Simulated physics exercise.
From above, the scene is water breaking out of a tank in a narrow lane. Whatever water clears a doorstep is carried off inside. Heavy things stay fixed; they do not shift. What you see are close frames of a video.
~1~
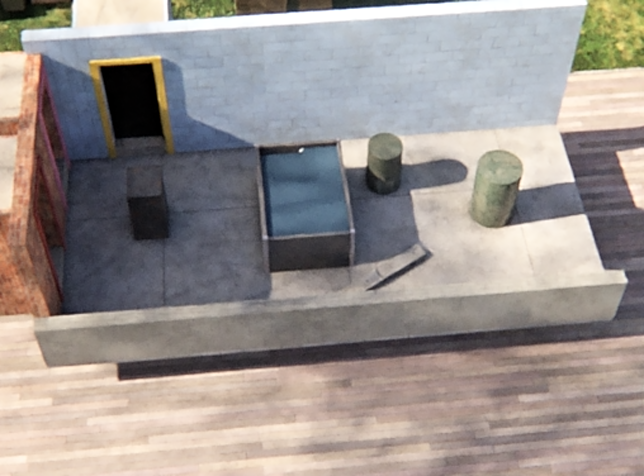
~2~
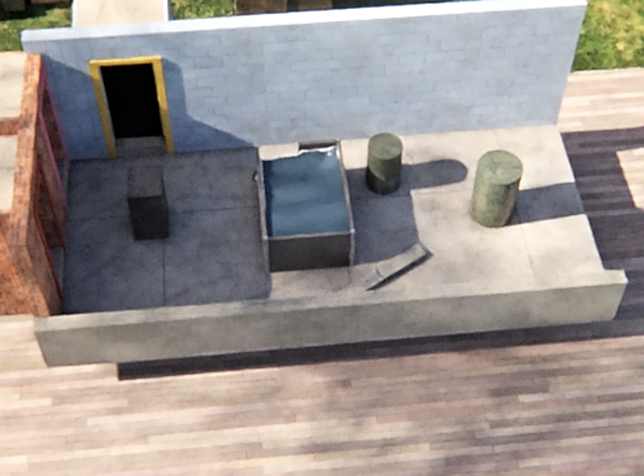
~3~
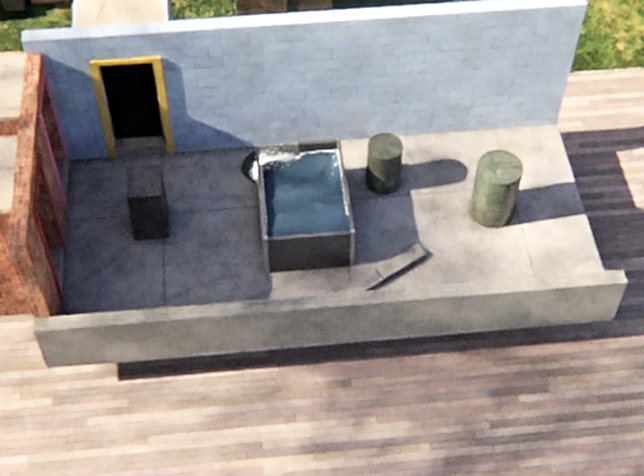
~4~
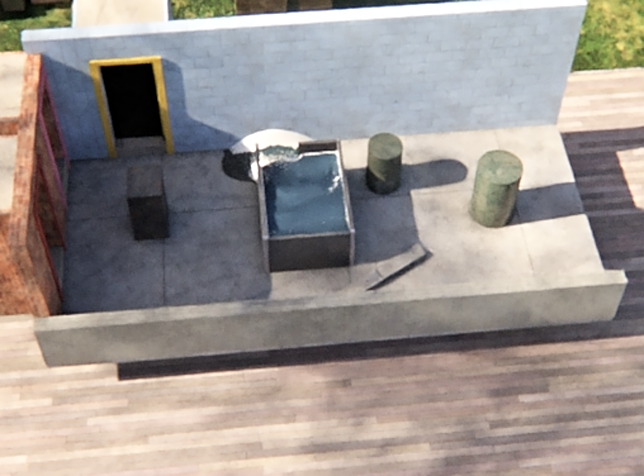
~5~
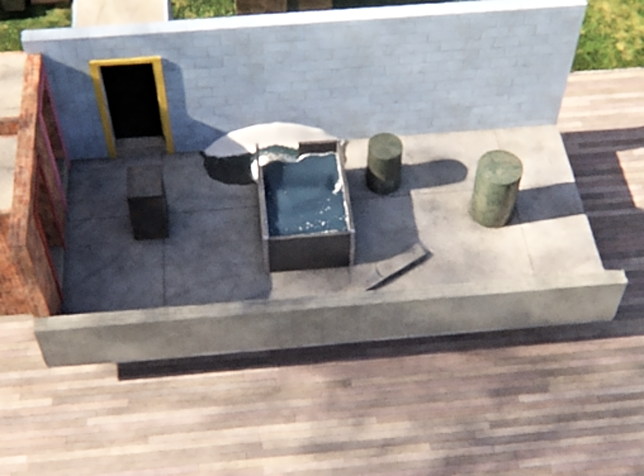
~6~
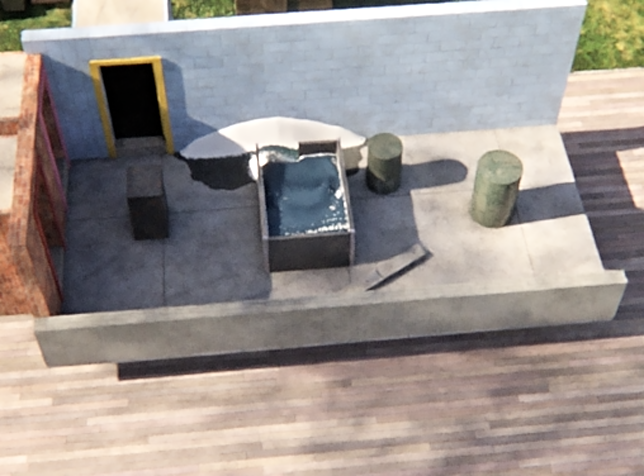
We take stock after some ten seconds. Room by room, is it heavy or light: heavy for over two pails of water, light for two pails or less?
As I see it, yellow door: Does not overshoot; pink door: Does not overshoot; red door: Does not overshoot.
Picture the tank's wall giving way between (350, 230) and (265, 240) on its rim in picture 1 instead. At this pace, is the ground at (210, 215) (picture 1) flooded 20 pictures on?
Bone-dry.
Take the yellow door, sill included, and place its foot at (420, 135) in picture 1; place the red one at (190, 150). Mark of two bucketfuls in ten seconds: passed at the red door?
Checking it alone, the red door falls short.
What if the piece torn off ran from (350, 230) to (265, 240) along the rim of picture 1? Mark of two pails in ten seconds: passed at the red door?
Result for the red door: It ends up above.
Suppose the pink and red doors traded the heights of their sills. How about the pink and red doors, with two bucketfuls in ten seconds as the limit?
Pink door: Admits more; red door: Admits less.
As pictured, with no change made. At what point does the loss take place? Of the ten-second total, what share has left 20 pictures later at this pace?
Working it through, I arrive at 30 per cent.
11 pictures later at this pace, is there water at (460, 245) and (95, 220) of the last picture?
Taking them as listed, I'd call them not wet and soaked.
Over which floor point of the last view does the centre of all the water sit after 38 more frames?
The centre of mass sits at about (245, 227).
A moment on, water covers 25 % of the floor; the yellow door wet at the sill, nothing in, the pink door wet at the sill, nothing in, the red door not reached.
Next, water covers 40 % of the floor; the yellow door wet at the sill, nothing in, the pink door wet at the sill, nothing in, the red door wet at the sill, nothing in.
Then, water covers 55 % of the floor; the yellow door wet at the sill, nothing in, the pink door wet at the sill, nothing in, the red door wet at the sill, nothing in.
Later, water covers 70 % of the floor; the yellow door wet at the sill, nothing in, the pink door wet at the sill, nothing in, the red door wet at the sill, nothing in.
In the end, water covers 95 % of the floor; the yellow door wet at the sill, nothing in, the pink door wet at the sill, nothing in, the red door wet at the sill, nothing in.
